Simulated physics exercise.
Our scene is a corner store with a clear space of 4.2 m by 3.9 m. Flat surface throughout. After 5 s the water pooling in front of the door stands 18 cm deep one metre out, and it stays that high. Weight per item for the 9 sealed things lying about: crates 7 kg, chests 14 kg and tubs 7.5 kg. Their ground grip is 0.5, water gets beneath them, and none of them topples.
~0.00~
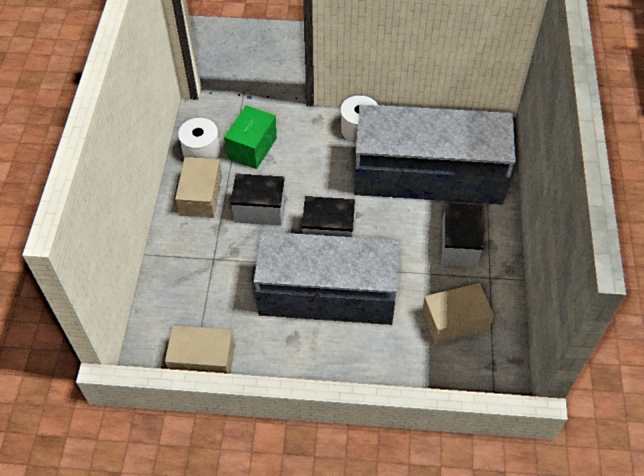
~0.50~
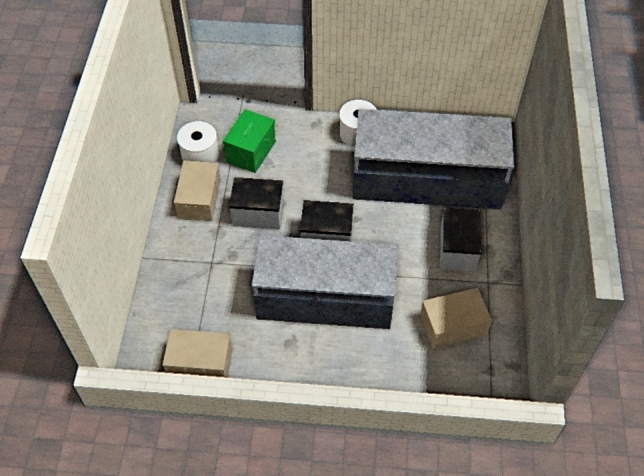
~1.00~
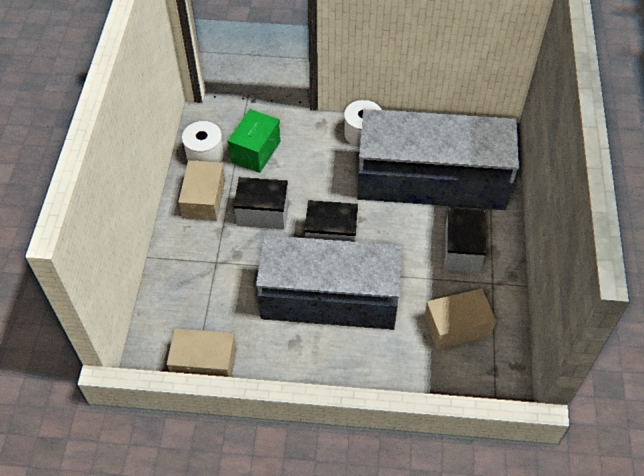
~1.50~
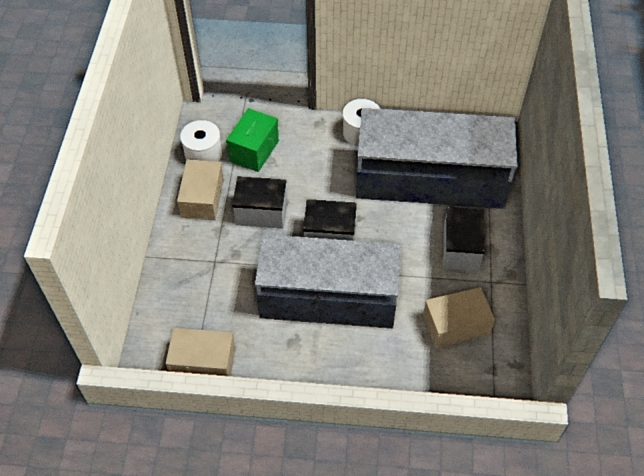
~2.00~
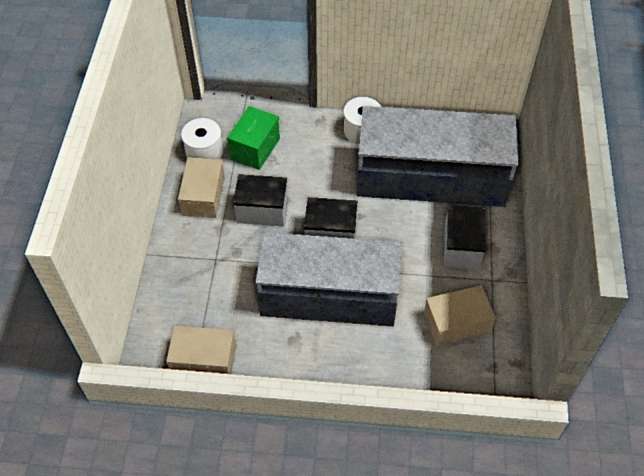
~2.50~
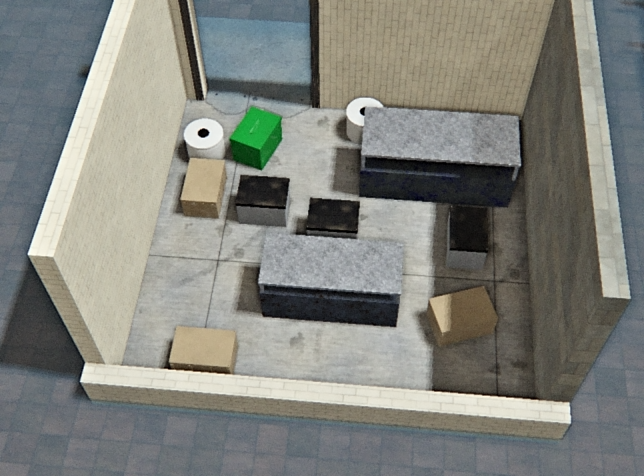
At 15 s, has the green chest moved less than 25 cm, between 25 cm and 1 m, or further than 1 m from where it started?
I expect it ends up well away.
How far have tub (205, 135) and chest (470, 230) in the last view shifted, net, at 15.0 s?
In turn: 300 cm, 60 cm.
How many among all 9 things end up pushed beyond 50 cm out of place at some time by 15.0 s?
I count 7.
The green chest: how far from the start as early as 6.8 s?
100 cm, give or take.
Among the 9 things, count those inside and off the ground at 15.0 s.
The count is 9.
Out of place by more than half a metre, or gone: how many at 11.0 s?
The number I get is 6.
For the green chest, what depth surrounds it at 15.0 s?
15 cm, roughly.
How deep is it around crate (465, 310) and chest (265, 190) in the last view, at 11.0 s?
First roughly 11 cm, second roughly 10 cm.
After 3.5 s the green chest is near (256, 127), 0.0 m from its start, aground; 0 afloat.
After 6.8 s the green chest is near (311, 177), 1.0 m from its start, afloat; 3 afloat.
After 11.0 s the green chest is near (452, 196), 2.4 m from its start, afloat; 8 afloat.
After 15.0 s the green chest is near (416, 194), 2.1 m from its start, afloat; 9 afloat.
